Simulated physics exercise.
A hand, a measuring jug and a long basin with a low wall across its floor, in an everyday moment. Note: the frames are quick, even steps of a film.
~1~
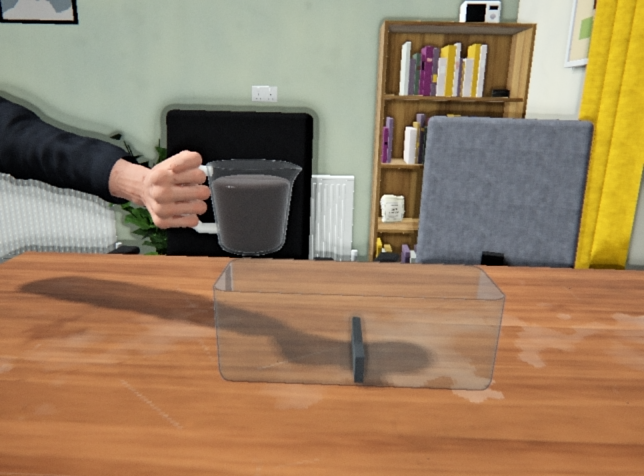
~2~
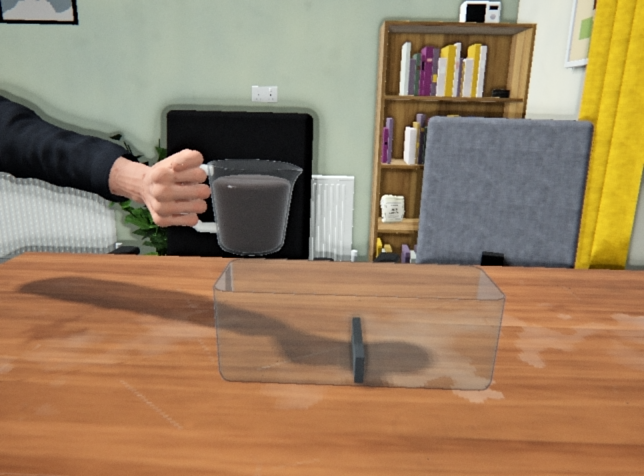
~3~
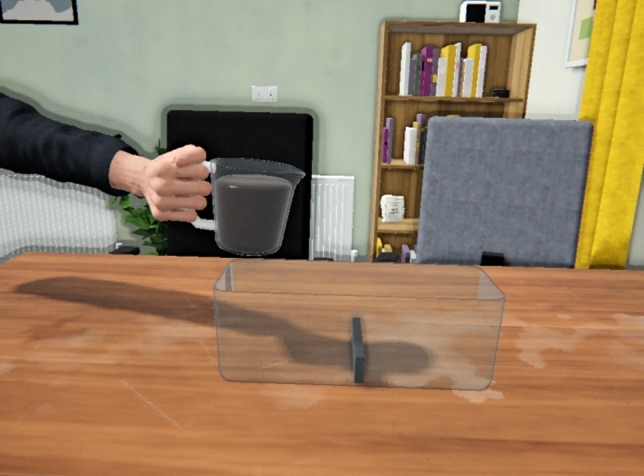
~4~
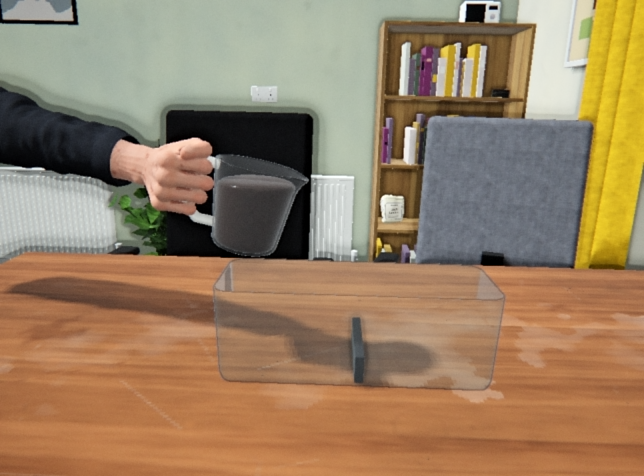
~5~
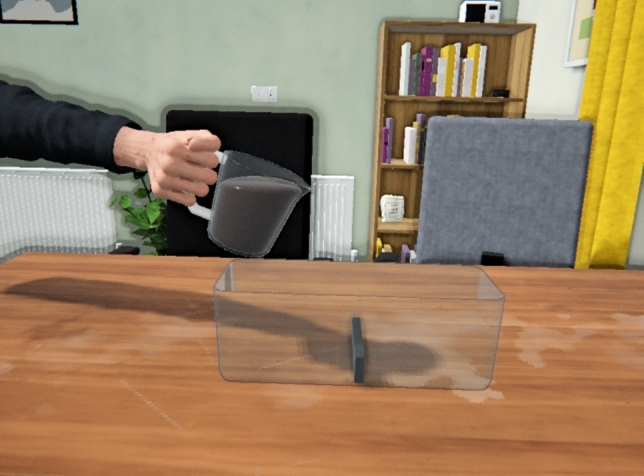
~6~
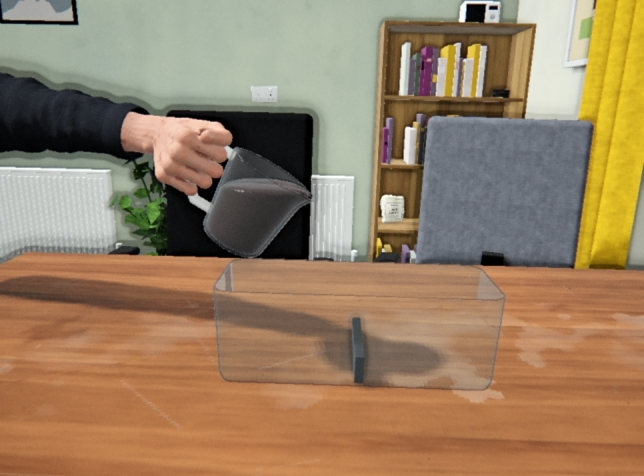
In a room with a bookshelf, a hand tilting a jug of dark liquid steadily rightward above a clear basin on a wooden table.
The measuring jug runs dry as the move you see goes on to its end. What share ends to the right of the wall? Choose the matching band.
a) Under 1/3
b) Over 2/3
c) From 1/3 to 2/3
The answer is a.
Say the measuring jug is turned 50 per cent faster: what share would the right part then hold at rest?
It comes to some 10 per cent.
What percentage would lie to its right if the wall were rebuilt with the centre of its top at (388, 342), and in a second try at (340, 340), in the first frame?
Roughly 15 per cent first and roughly 55 per cent second.
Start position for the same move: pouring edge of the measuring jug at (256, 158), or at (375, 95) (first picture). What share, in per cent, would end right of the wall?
One after the other: 10 %, 90 %.
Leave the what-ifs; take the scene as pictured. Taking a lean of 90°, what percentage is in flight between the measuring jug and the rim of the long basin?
Around 20 in a hundred.
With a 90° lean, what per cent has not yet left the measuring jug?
Remaining share, estimated: 55 %.
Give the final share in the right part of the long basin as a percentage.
Some 15 parts in a hundred.
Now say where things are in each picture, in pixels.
It leans 0°; its right rim is at (301, 168); the coffee meets the walls at (214, 180) and (290, 182); the long basin's rim runs from (223, 274) to (492, 283); the wall's top is at (358, 336), in the first picture.
It leans 1°; its right rim is at (302, 169); the coffee meets the walls at (215, 179) and (291, 182), in the second picture.
It leans 5°; its right rim is at (305, 173); the coffee meets the walls at (217, 178) and (293, 184), in the third picture.
It leans 12°; its right rim is at (308, 180); the coffee meets the walls at (219, 179) and (297, 185), in the fourth picture.
It leans 21°; its right rim is at (312, 188); the coffee meets the walls at (221, 182) and (303, 187), in the fifth picture.
It leans 31°; its right rim is at (314, 200); the coffee meets the walls at (221, 185) and (308, 190), in the sixth picture.
A moment on, the measuring jug is tipped on its side and 54 per cent is still to pour, 22 is left of the wall and 5 right of it.
Next, the measuring jug is tipped right over and 9 per cent is still to pour, 77 is left of the wall and 9 right of it.
Then the measuring jug is tipped right over and 0 per cent is still to pour, 86 is left of the wall and 12 right of it.
Later the measuring jug is tipped right over and 0 per cent is still to pour, 86 is left of the wall and 14 right of it.
Finally, 86 per cent lies left of the wall, 14 right of it and 1 outside.
